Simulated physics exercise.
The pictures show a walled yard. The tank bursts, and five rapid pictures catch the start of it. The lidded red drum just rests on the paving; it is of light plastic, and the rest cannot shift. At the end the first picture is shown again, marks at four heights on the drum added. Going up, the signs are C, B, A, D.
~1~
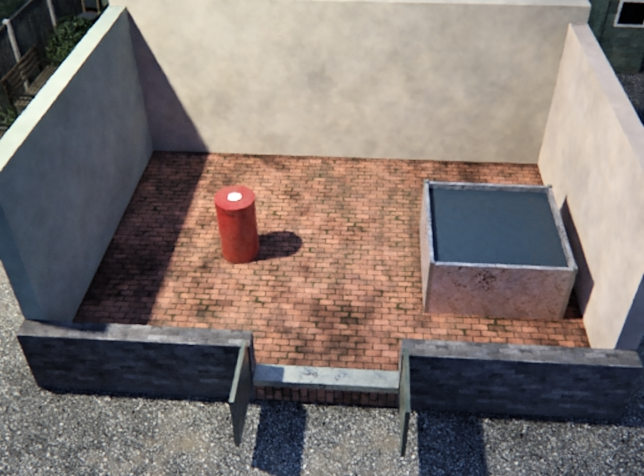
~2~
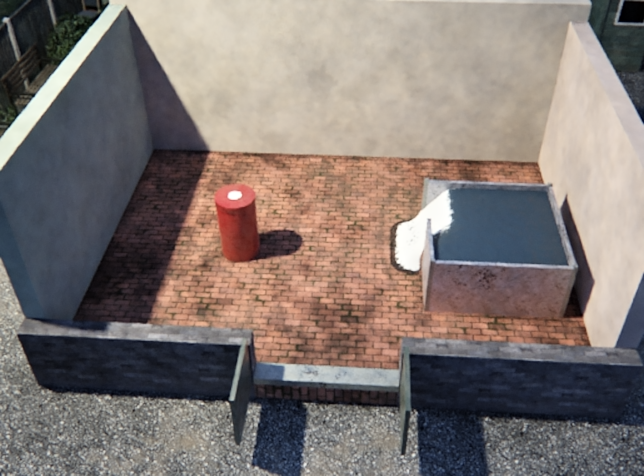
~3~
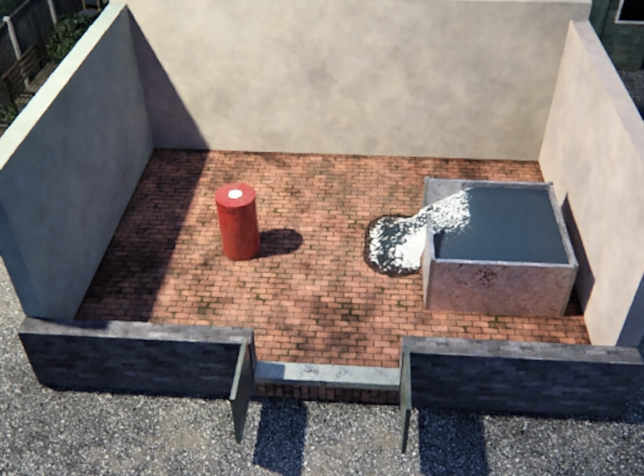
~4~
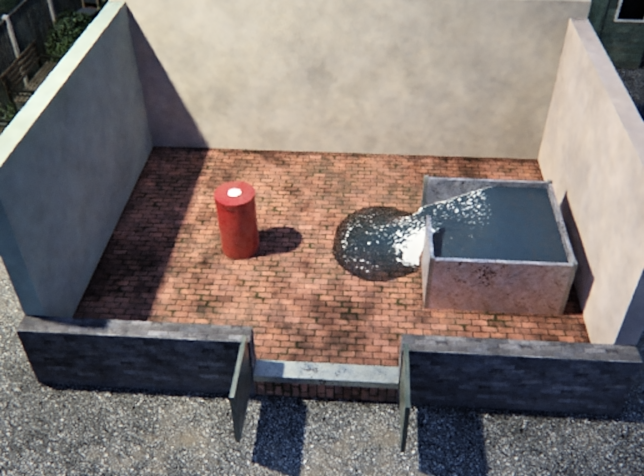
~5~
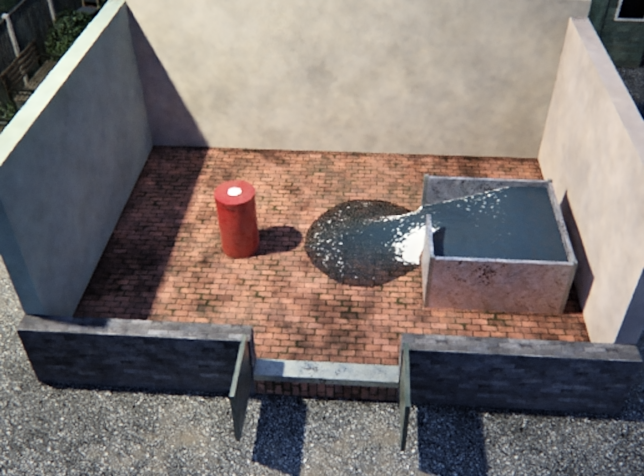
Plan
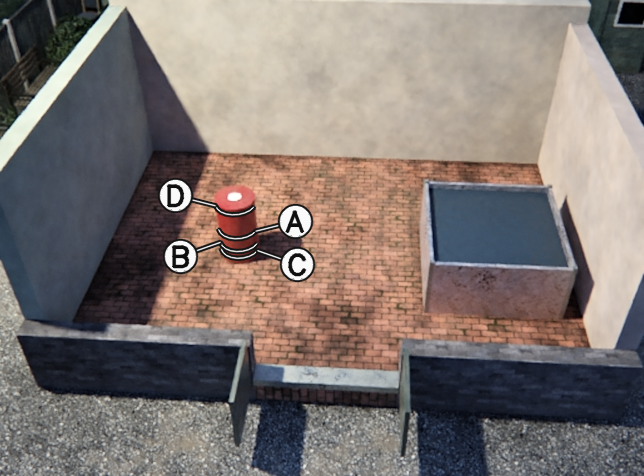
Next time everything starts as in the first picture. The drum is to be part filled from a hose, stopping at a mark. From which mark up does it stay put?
The answer is line A.
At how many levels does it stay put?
Two of them.
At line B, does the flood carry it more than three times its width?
No, it does not.
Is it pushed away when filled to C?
Yes.
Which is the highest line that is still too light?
Here it is line B.
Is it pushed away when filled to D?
No, not at all.
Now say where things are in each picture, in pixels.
In the first frame, lid of the red drum at (235, 197); tank full, its middle at (494, 227); open gate at (327, 337).
In the second frame, 1 % of the ground wet, in view closest to the drum at (397, 260).
In the third frame, 3 % of the ground wet, in view closest to the drum at (373, 257).
In the fourth frame, 6 % of the ground wet, in view closest to the drum at (340, 245).
In the fifth frame, lid of the red drum at (235, 192); 9 % of the ground wet, in view closest to the drum at (312, 243).
On the marked copy, A at (234, 238); B at (236, 251); C at (237, 258); D at (232, 214); from the bottom up C, B, A, D.
Choosing A, it does not move.
Choosing B, it is pushed about its own width away.
Choosing C, it is pushed about 4 times its own width away.
Choosing D, it does not move.
